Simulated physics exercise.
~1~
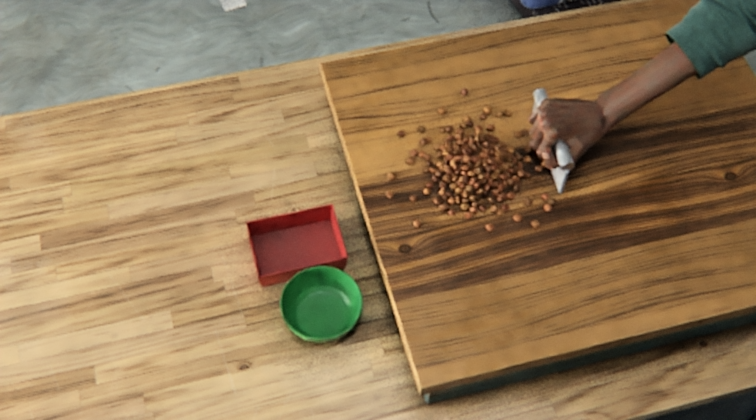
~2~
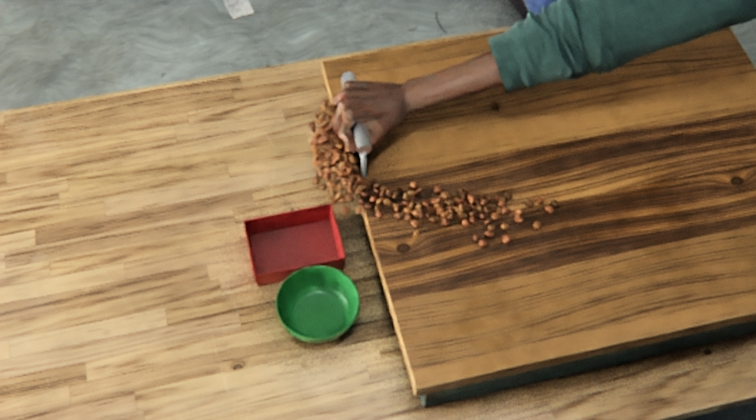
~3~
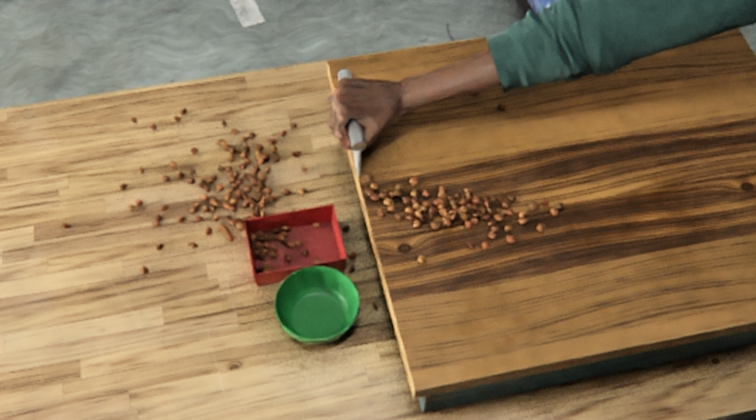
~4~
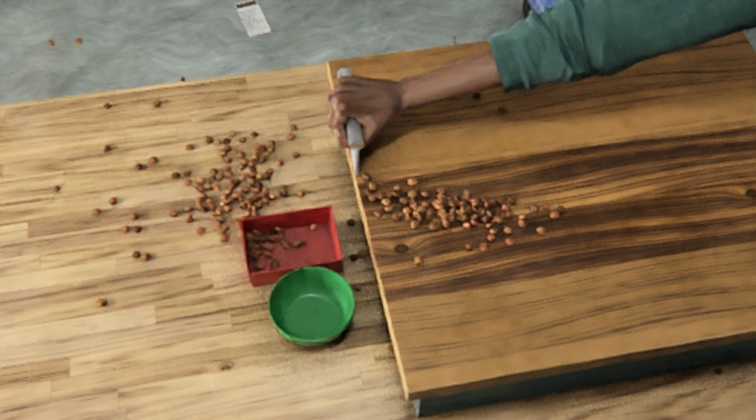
Hand with scraper sweeping brown kibble left off a raised board, some landing in a red tin, many scattering across the table.
